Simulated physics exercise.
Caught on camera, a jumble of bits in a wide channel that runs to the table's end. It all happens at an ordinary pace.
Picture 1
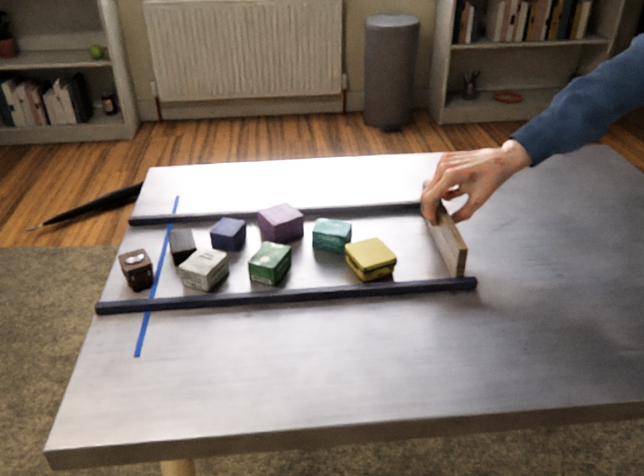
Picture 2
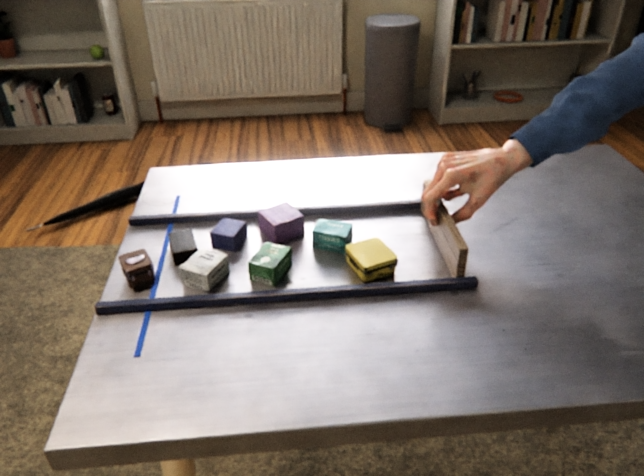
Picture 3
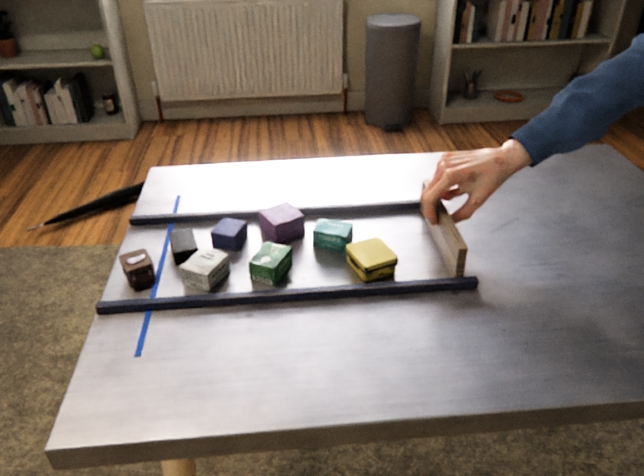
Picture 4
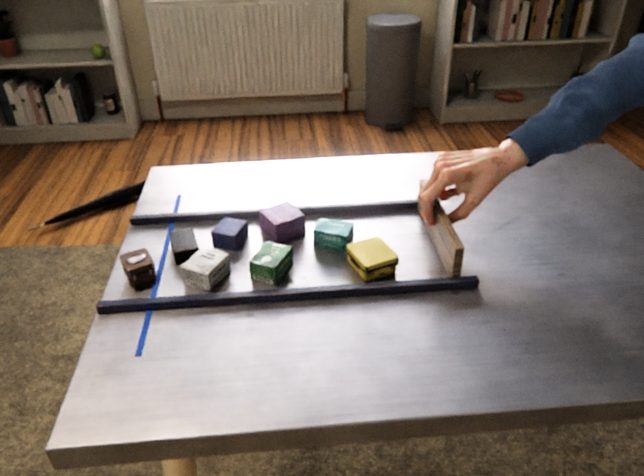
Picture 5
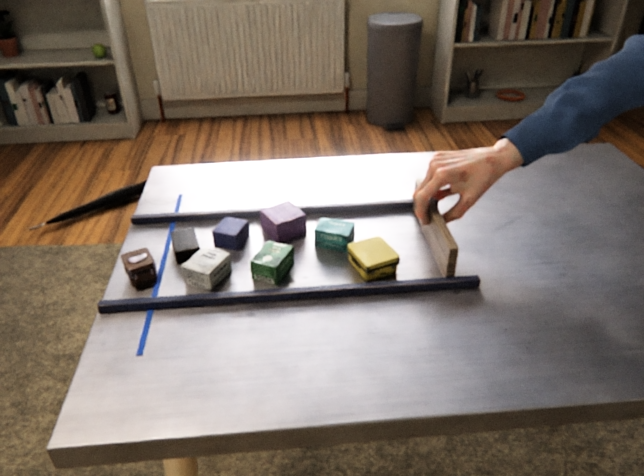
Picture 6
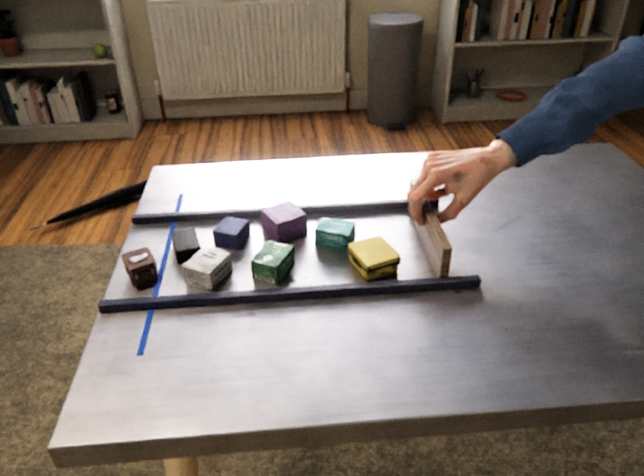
In the video, a hand holds a wooden board upright between two dark rails on a table and slides it slightly left, while the eight small coloured blocks and boxes between the rails, near a blue tape line, stay still.
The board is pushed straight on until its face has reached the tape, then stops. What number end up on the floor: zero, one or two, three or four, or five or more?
The number that fall off is five or more.
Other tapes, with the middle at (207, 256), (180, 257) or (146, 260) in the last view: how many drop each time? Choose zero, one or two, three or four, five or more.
For each place: Either one or two; three or four; 5 or more.
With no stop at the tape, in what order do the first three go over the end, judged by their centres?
Earliest first: The brown case, the white box, the black block.
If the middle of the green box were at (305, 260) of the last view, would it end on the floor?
From there it falls.
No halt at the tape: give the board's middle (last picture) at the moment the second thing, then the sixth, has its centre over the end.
At (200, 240) for the second, at (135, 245) for the sixth.
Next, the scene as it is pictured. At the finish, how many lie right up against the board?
The number is 3.
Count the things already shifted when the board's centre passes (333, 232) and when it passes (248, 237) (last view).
At the one place 2, at the other 8.
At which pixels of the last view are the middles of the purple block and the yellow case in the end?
The purple block at (153, 224), the yellow case at (139, 271).
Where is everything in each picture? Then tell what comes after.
In the first picture, brown case (137, 269); black block (183, 246); white box (205, 269); board (441, 226); tape (161, 260).
In the second picture, black block (184, 247); purple block (281, 222).
In the third picture, white box (206, 269); yellow case (371, 260).
In the fourth picture, brown case (139, 269); blue block (230, 234).
In the fifth picture, black block (186, 246); board (433, 226).
In the sixth picture, brown case (141, 268); black block (186, 245); white box (208, 267); board (428, 226); tape (165, 258).
Soon after, none off yet; brown case at rest near (141, 268); black block at rest near (186, 245); white box at rest near (208, 267).
Then, none off yet; brown case at rest near (141, 268); black block at rest near (186, 245); white box moved a little near (190, 271).
Further on, none off yet; brown case tipped well over near (89, 288); black block moved about its own width near (134, 249); white box moved well along near (119, 278).
By the end, the number that fall off is five or more; fallen, green box, blue block, white box, black block and brown case.
